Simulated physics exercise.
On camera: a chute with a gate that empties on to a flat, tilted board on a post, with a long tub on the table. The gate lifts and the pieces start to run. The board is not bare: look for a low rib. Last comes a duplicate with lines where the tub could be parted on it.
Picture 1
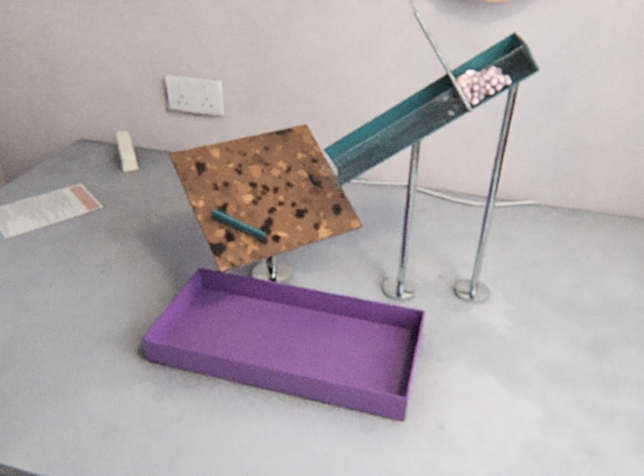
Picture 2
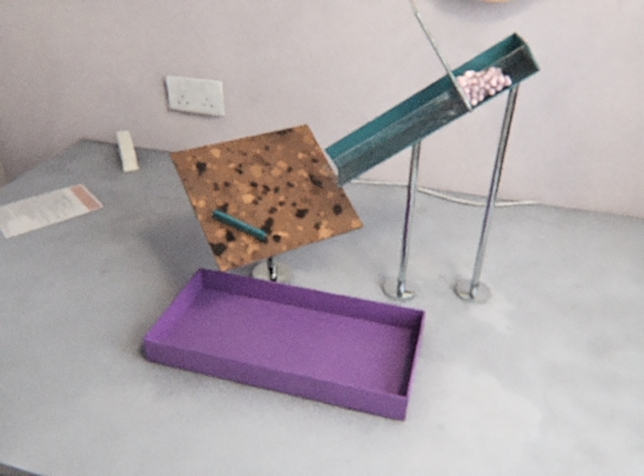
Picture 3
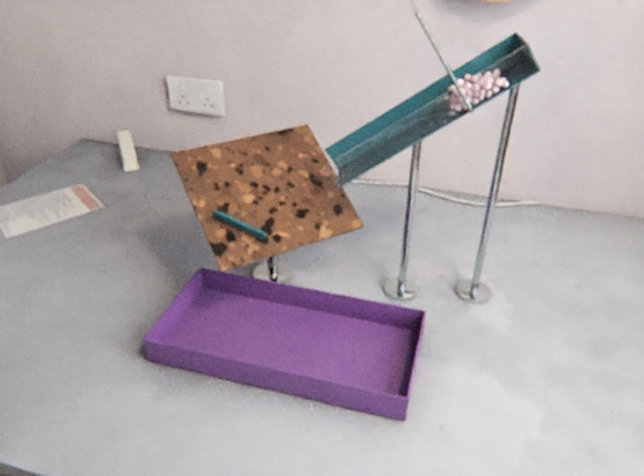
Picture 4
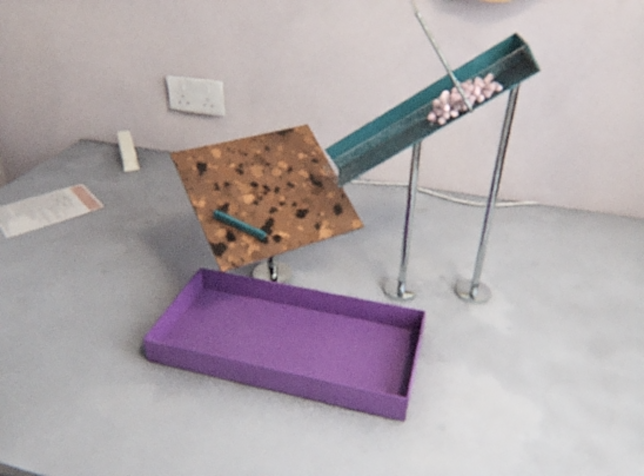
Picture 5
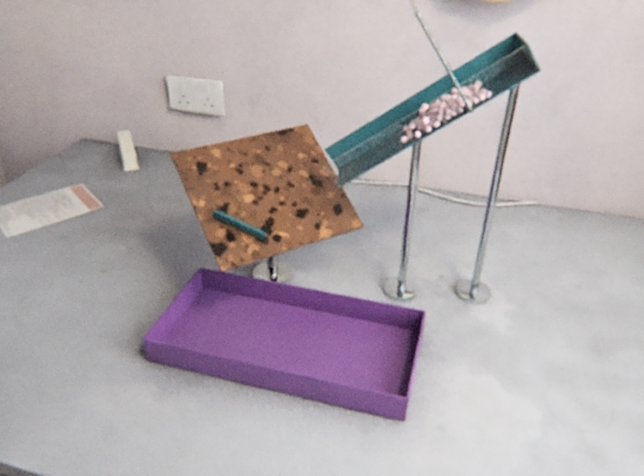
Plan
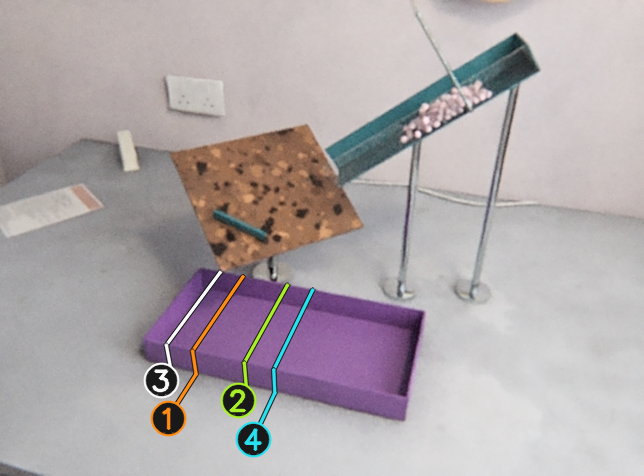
Pale pink beads sliding slowly down a sloping teal chute toward a tilted speckled brown board above an empty purple tub.
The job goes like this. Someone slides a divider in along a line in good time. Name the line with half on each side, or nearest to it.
Best: 4.
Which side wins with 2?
The right side.
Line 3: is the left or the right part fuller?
The right side.
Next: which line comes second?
Here it is line 2.
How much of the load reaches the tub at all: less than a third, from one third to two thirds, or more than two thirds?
More than two thirds.
On the marked copy, line 1 crosses the front rim at (193, 350); line 2 crosses the front rim at (244, 361); line 3 crosses the front rim at (167, 344); line 4 crosses the front rim at (274, 368).
Choosing 1, of what is caught, just a few on the left of the divider, almost all on the right.
Choosing 2, of what is caught, roughly a quarter on the left of the divider, the larger part on the right.
Choosing 3, of what is caught, just a few on the left of the divider, almost all on the right.
Choosing 4, of what is caught, roughly half on the left of the divider, roughly half on the right.
